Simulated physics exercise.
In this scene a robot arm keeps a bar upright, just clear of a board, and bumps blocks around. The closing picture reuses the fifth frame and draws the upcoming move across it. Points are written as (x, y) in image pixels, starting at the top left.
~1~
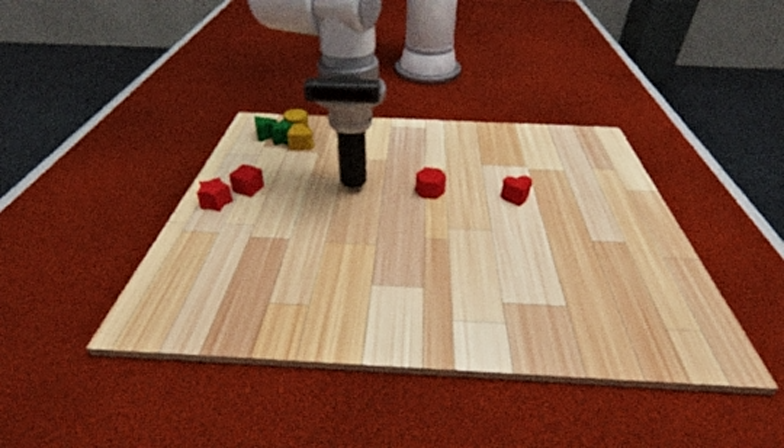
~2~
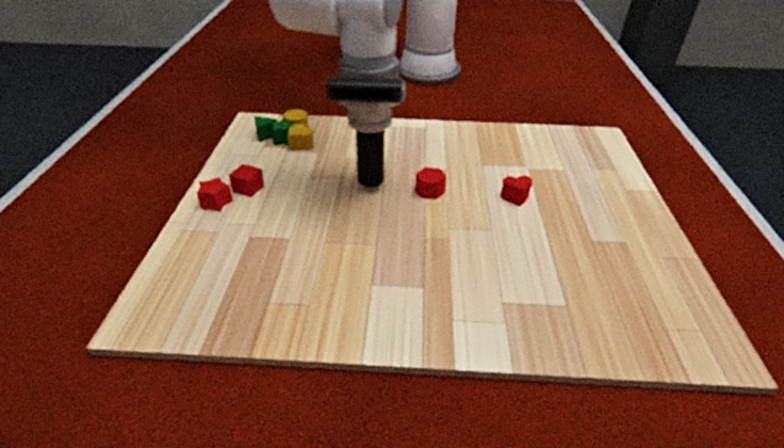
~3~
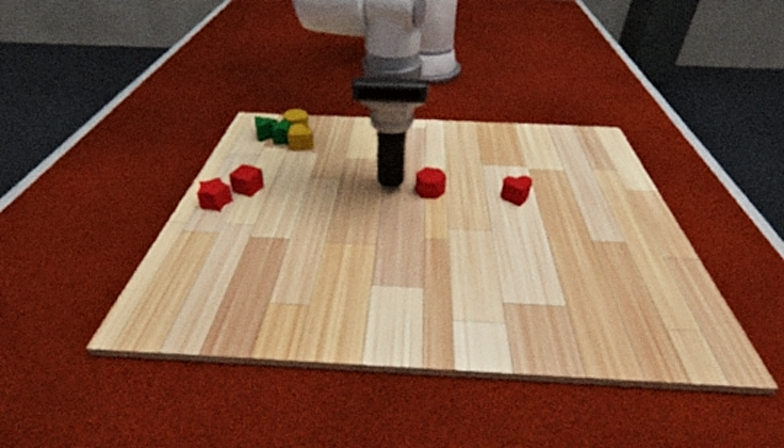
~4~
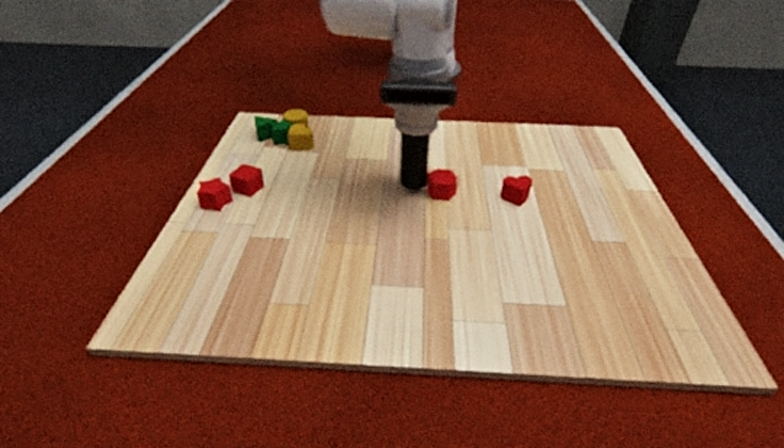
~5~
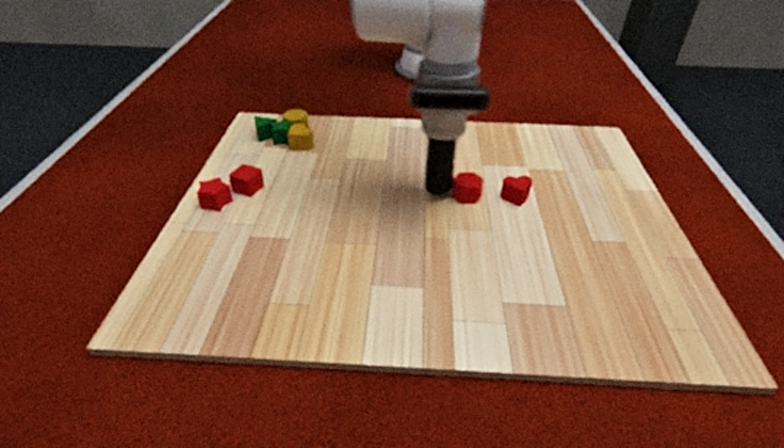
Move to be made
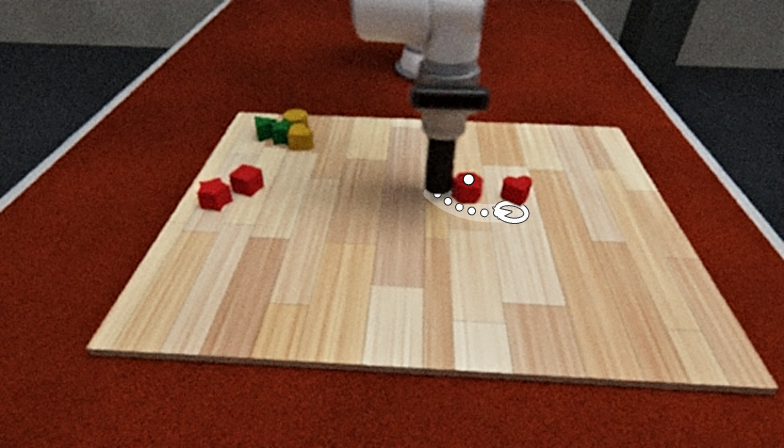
Robot arm with a black bar moving right across a wooden board and pushing a red six-sided block closer to a red heart-shaped block.
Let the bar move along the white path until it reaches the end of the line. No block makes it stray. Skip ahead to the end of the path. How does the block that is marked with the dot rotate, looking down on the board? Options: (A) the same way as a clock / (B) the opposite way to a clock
B.
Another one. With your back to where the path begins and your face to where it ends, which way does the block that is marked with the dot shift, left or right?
It moves off to the left.
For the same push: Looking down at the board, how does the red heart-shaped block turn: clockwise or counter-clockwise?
Its rotation is clockwise.
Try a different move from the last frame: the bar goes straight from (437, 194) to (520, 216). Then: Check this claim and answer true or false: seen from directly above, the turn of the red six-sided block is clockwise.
The claim does not hold.
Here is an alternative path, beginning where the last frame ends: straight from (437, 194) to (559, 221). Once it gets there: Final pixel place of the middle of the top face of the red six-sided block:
Just about (513, 177).
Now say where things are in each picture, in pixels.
The first picture shows bar tip (353, 181); block tops, red six-sided block (431, 175); red heart-shaped block (519, 181).
The second picture shows bar (371, 180); blocks unchanged.
The third picture shows bar (391, 180); blocks unchanged.
The fourth picture shows bar (413, 183); red six-sided block (443, 176).
The fifth picture shows bar (438, 187); red six-sided block (469, 179); red heart-shaped block (519, 181).
Path on the board, from (437, 194) via (457, 206) and (484, 213), ending at (512, 212); the dot is on the red six-sided block.
The first path, step by step. One third of the way, bar (459, 200); red six-sided block (484, 183), turned 55° anticlockwise.
Two thirds of the way, bar (486, 206); red six-sided block (495, 181), turned 100° anticlockwise; red heart-shaped block (522, 180), turned 20° clockwise.
At the end, bar (513, 205); red six-sided block (498, 179), turned 120° anticlockwise; red heart-shaped block (524, 178), turned 45° clockwise.
